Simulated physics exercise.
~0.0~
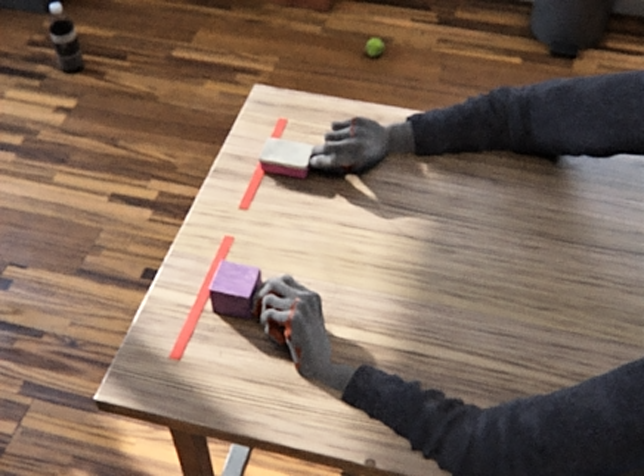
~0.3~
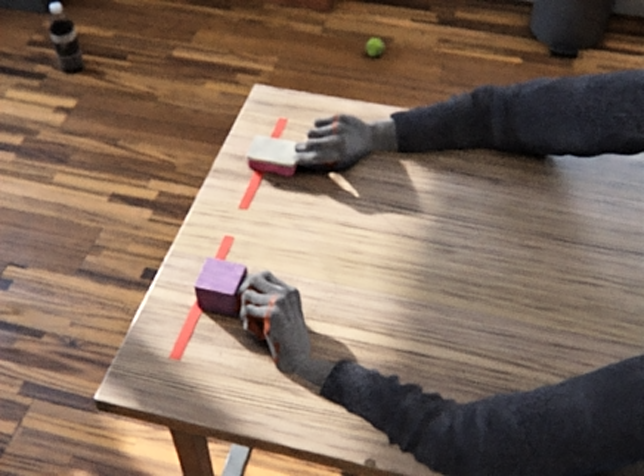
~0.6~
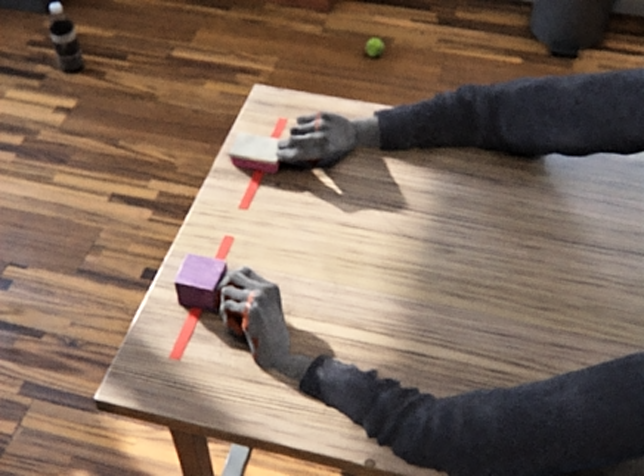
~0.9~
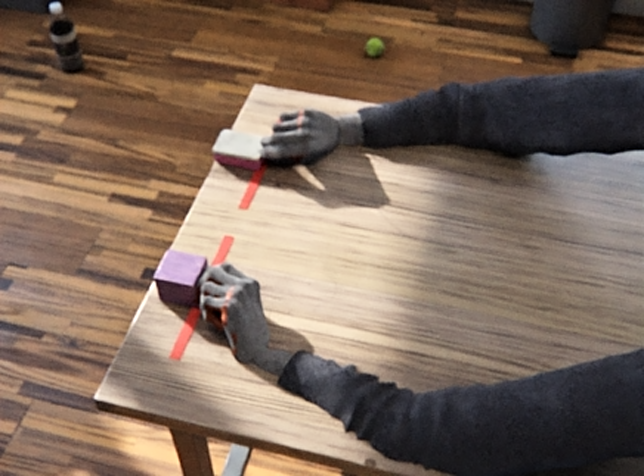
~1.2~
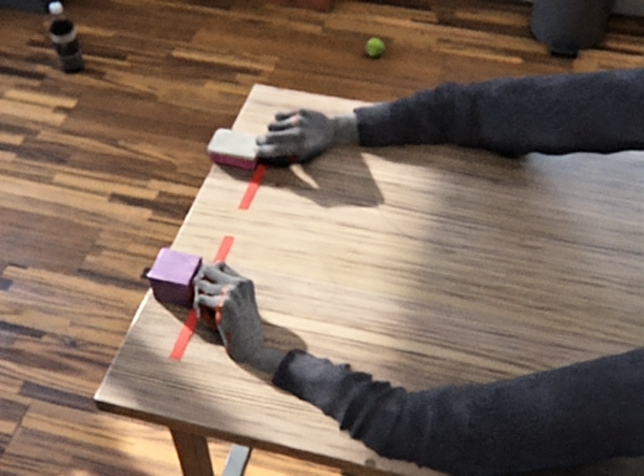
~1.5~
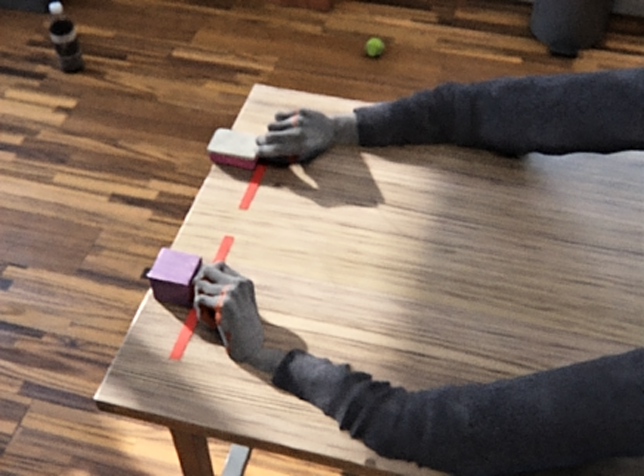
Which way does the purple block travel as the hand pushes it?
The purple block slides to the left, across its strip of tape and toward the edge of the table.
